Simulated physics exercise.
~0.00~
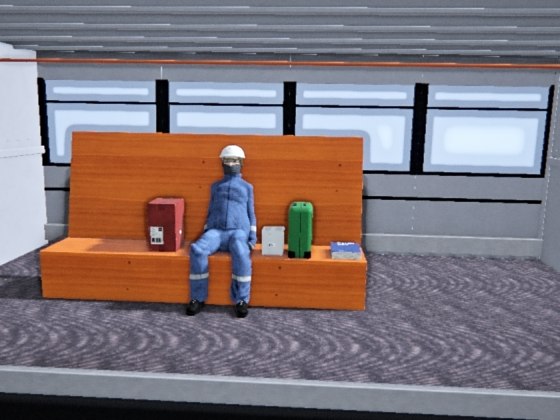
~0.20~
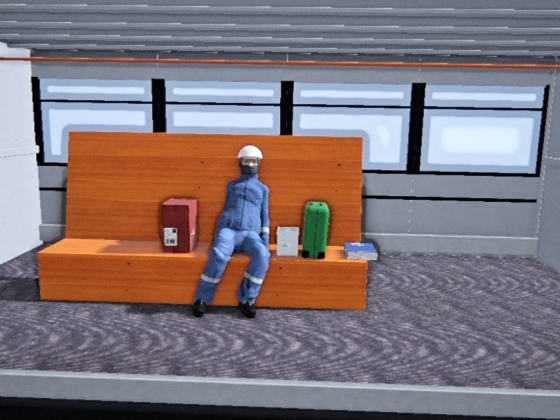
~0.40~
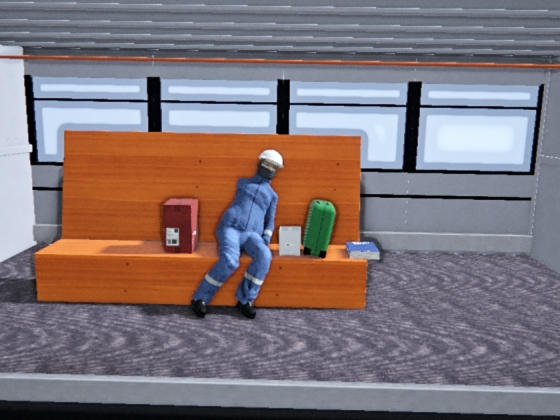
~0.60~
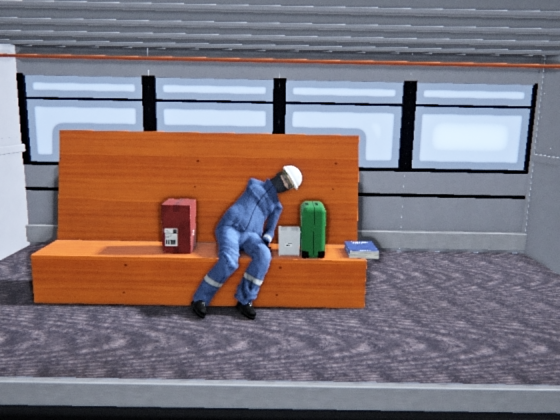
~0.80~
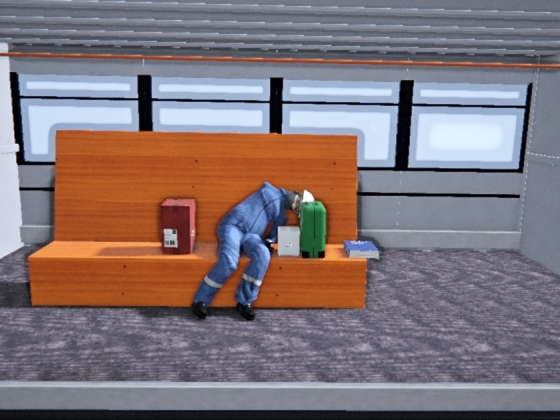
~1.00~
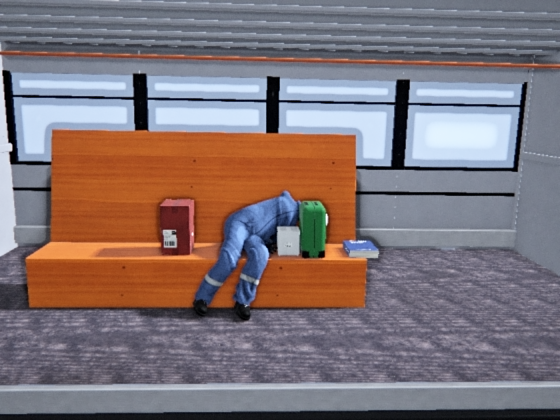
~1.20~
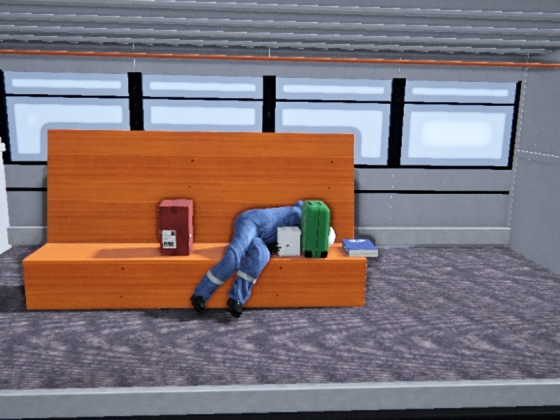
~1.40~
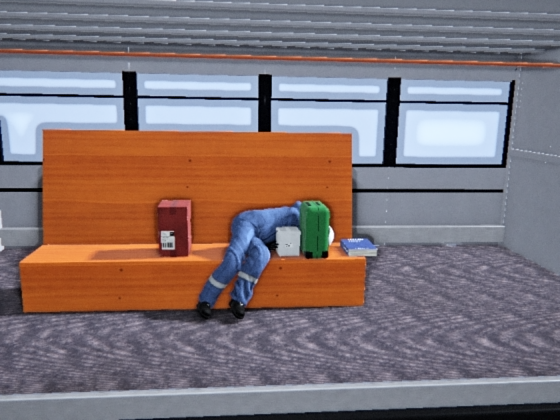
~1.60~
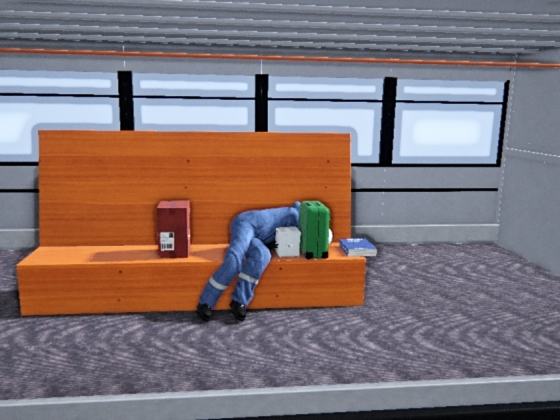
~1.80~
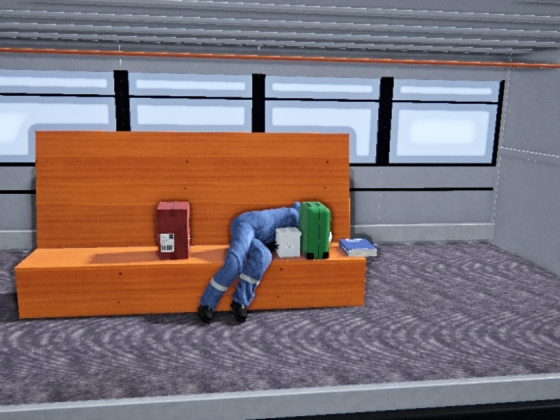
On an orange bench, a seated worker in blue overalls and white helmet slumps right behind a briefly tilting, still-standing green case.
